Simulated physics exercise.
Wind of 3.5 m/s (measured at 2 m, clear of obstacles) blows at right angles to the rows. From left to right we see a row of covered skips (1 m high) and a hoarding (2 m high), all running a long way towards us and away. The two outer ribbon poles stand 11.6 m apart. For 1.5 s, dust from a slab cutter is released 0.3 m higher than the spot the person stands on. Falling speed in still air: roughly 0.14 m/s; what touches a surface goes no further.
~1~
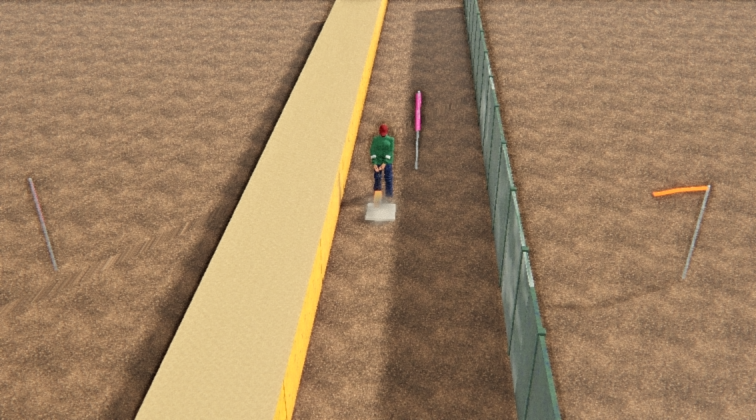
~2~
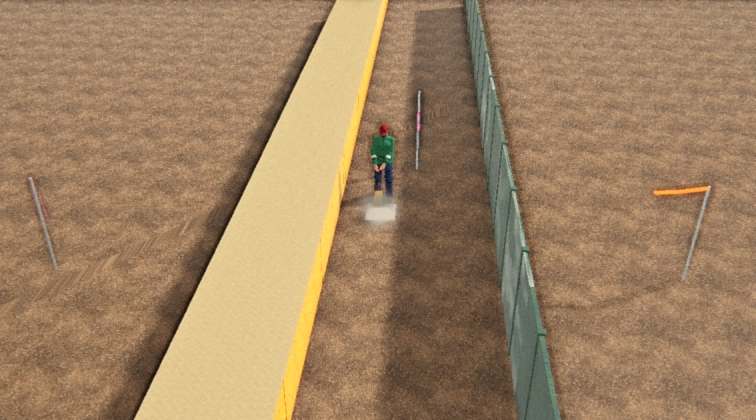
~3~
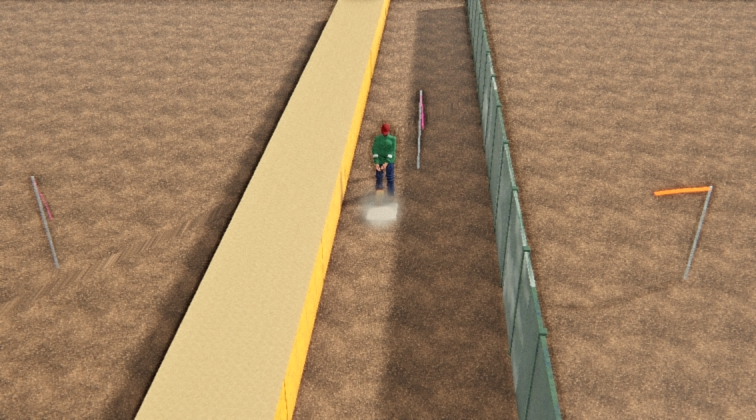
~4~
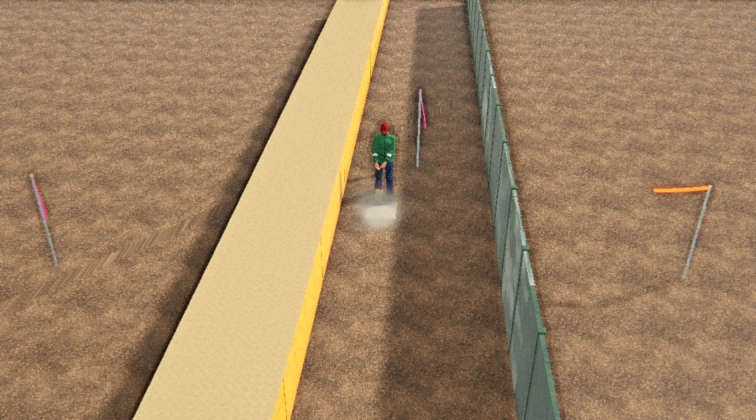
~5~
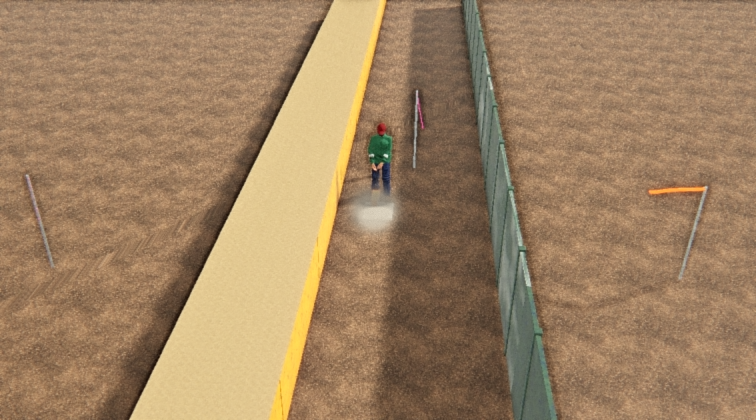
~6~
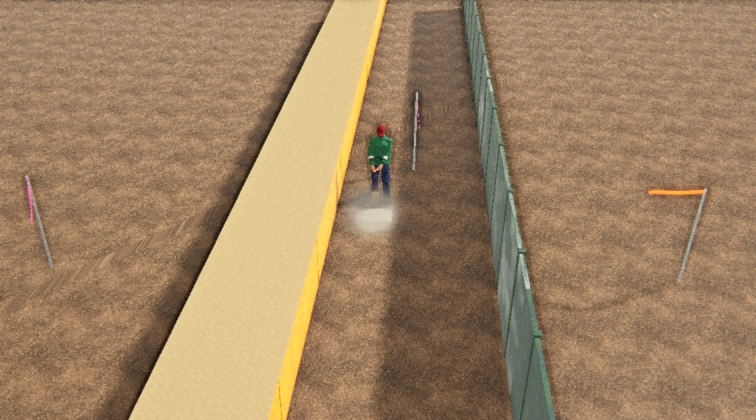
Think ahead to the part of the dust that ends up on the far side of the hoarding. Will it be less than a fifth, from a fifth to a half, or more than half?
The share that finishes beyond it is not even a fifth.
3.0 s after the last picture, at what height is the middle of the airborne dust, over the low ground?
Roughly 0.2 m up.
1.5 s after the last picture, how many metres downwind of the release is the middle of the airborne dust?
About 0.0 m.
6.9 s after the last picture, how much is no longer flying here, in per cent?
Some 85 per cent.
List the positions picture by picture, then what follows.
The first picture shows the dust in the air spans x = 370 to 390 around y = 210 and it comes from (380, 207).
The second picture shows the right ribbon ends at (655, 193), leaning 85 degrees to the left and the dust in the air spans x = 370 to 390 around y = 210.
The third picture shows the inner ribbon ends at (423, 129), hanging almost straight, the dust in the air spans x = 370 to 390 around y = 210 and the top of the hoarding crosses (505, 136).
The fourth picture shows the left ribbon ends at (46, 220), hanging almost straight and the dust in the air spans x = 370 to 390 around y = 210.
The fifth picture shows the right ribbon ends at (650, 192), leaning 80 degrees to the left and the dust in the air spans x = 365 to 385 around y = 210.
The sixth picture shows the dust in the air spans x = 360 to 385 around y = 210 and the top of the row of covered skips crosses (291, 175).
Then, 1.5 s after the last picture, 0 % is beyond the hoarding; 33 % has touched down or left; the middle of what still flies is 0.2 m above the low ground, near (366, 213).
Then, 3.0 s after the last picture, 0 % is beyond the hoarding; 64 % has touched down or left; the middle of what still flies is 0.2 m above the low ground, near (358, 211).
Then, 6.9 s after the last picture, 0 % is beyond the hoarding; 87 % has touched down or left; the middle of what still flies is 0.4 m above the low ground, near (352, 204).
Then, 19.0 s after the last picture, 0 % is beyond the hoarding; 96 % has touched down or left.
Then, 44.0 s after the last picture, 0 % is beyond the hoarding; 100 % has touched down or left.
